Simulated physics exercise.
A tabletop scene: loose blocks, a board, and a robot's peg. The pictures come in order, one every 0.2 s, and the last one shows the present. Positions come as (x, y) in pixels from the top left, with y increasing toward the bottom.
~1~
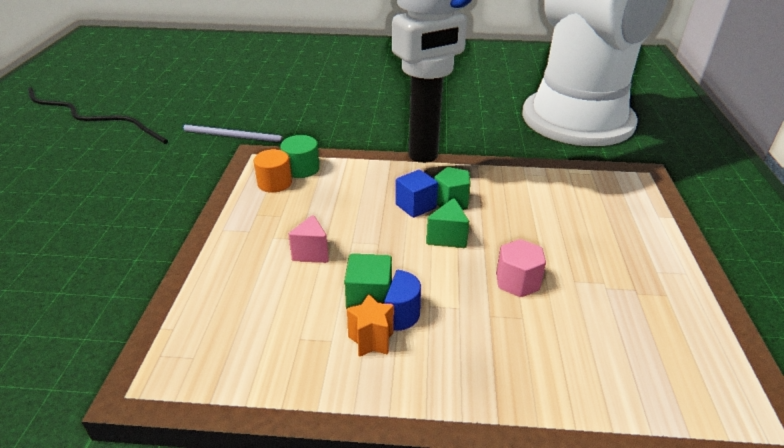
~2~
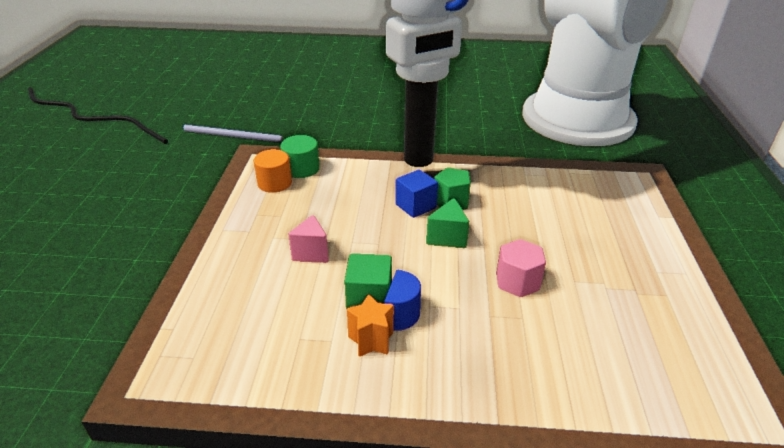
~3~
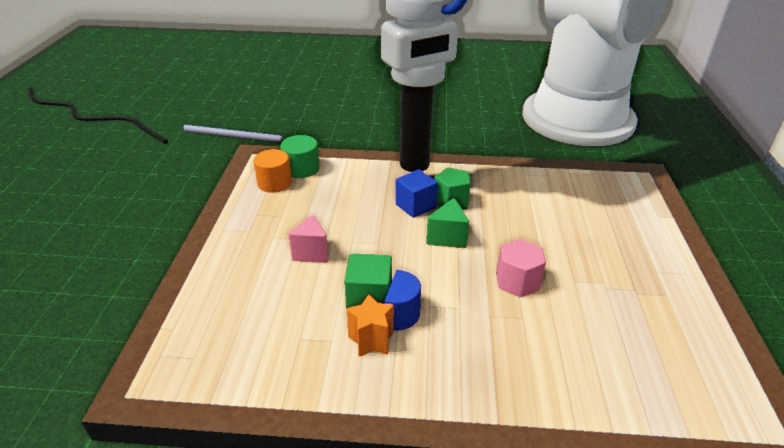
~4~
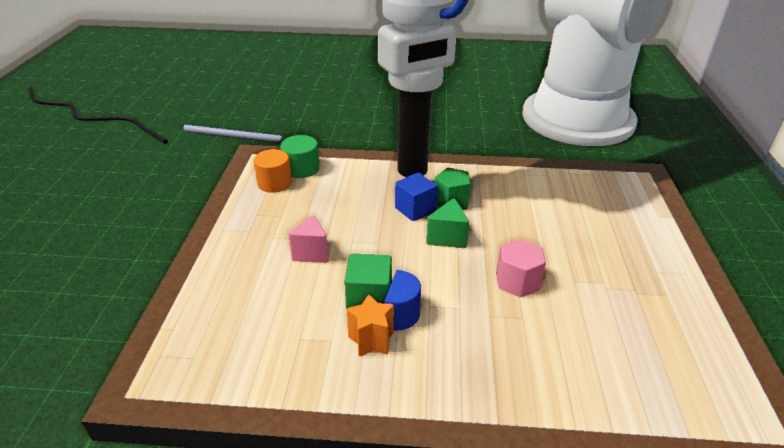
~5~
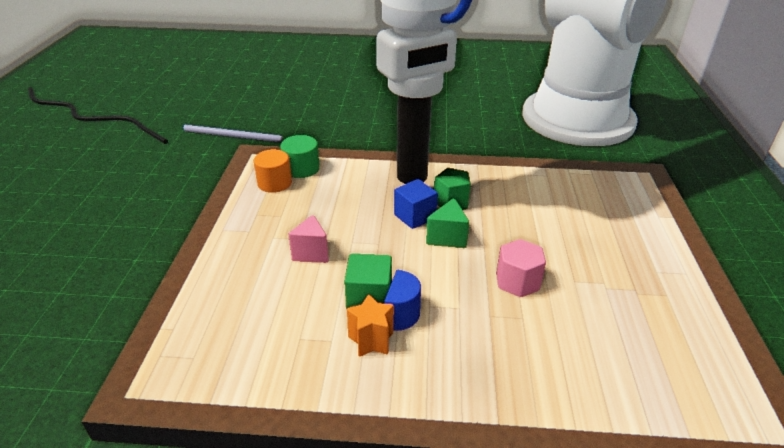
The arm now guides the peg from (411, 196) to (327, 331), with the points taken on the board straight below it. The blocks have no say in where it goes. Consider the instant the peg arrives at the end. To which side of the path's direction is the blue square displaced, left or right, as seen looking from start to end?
Leftward.
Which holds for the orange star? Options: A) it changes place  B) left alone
It's A.
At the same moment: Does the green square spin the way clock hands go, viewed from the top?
Short answer: No.
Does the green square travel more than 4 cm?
Yes, it checks out.
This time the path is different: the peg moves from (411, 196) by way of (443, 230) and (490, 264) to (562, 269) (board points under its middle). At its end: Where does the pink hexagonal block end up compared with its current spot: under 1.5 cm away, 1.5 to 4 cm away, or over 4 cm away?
It travels between 1.5 and 4 cm.
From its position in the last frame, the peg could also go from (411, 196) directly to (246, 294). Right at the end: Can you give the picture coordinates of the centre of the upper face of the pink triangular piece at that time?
Top centre: (211, 283).
On the path given first. One third of the way, peg (388, 213); blue square (415, 224), turned 65° anticlockwise.
Two thirds of the way, peg (360, 257); green square (367, 276); blue square (413, 231), turned 110° anticlockwise.
At the end, peg (325, 310); green square (363, 319), turned 65° anticlockwise; orange star (391, 349); blue D-shaped block (408, 288), turned 15° anticlockwise; blue square (413, 231), turned 110° anticlockwise.
